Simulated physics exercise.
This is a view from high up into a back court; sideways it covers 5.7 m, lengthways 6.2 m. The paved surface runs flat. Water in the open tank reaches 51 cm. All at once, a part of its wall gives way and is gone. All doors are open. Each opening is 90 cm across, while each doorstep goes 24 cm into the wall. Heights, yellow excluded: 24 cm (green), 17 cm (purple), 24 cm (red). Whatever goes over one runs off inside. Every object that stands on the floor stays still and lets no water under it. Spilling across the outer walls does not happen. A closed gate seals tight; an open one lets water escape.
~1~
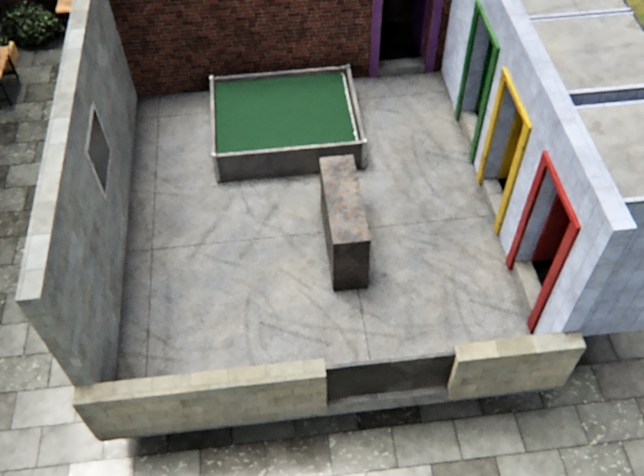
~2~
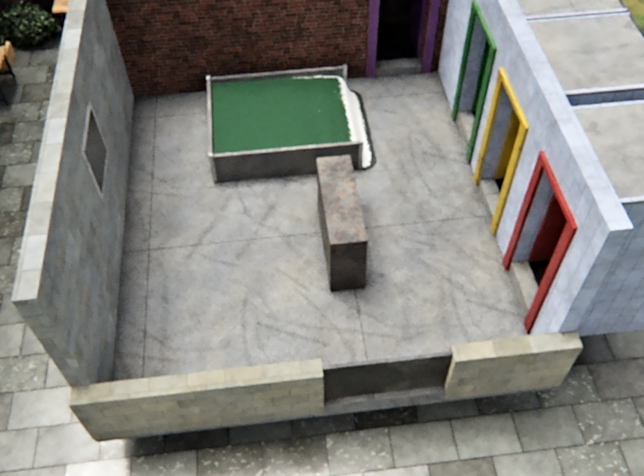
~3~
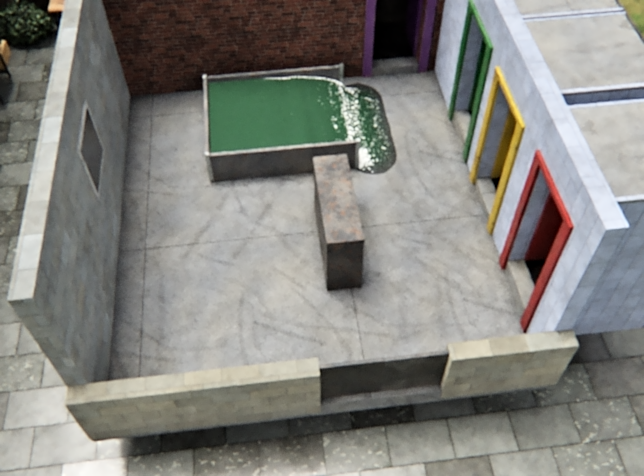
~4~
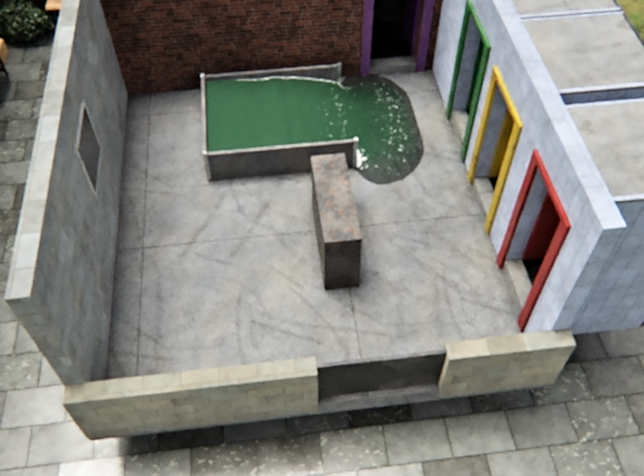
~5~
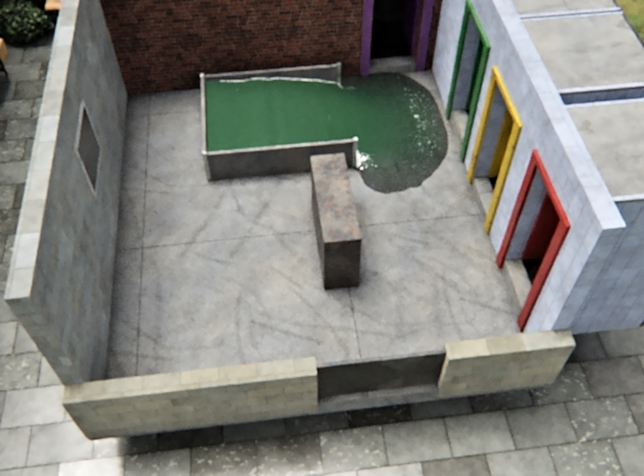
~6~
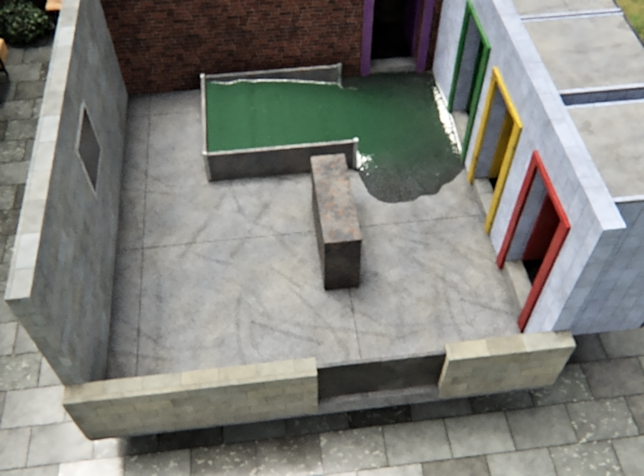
A walled tank of green water stands at the back of a grey paved court, seen from high above, with the camera shifting very slightly early on. A brown block stands near the centre, a purple doorway opens at the back, and green, yellow and red doorways line the right wall. The tank's right side vanishes, and water pours out with white foam, spreading rightward and forward across the floor, reaching the purple doorway.
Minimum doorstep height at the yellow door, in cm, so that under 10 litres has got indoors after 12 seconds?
Approx. 11.5 cm.
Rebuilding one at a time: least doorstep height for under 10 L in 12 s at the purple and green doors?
Close to 27 cm (purple) and close to 29 cm (green).
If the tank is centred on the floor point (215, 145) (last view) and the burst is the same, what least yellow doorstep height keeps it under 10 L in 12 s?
Roughly 14.0 cm is needed.
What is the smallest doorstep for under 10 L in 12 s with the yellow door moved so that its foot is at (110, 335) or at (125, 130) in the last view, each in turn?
You'd want roughly 8.5 cm there first, then roughly 8.0 cm.
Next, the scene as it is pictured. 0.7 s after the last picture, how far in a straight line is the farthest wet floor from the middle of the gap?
Near 3.0 metres, give or take.
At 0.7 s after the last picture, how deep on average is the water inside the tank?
Average depth: Approx. 31 cm.
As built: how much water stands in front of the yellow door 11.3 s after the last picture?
Lab note: Depth approx. 8.5 cm.
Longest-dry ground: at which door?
Red.
Then, 0.7 s after the last picture water covers 20 % of the floor, deepest (39 cm) near (428, 73); 10 cm at the yellow door, 0 litres in over its 16 cm doorstep.
Then, 2.3 s after the last picture water covers 35 % of the floor, deepest (30 cm) near (428, 73); 15 cm at the yellow door, 0 litres in over its 16 cm doorstep.
Then, 11.3 s after the last picture water covers 100 % of the floor, deepest (10 cm) near (460, 169); 9 cm at the yellow door, 1 litre in over its 16 cm doorstep.
At the yellow door as built, the water peaked near 16 cm, 1.5 s after the last picture.
Run again over the same 12 s with other heights there, 20 litres in over 9.5 cm, 5 litres over 13 cm. The limit of 10 litres is kept from about 11.5 cm up.
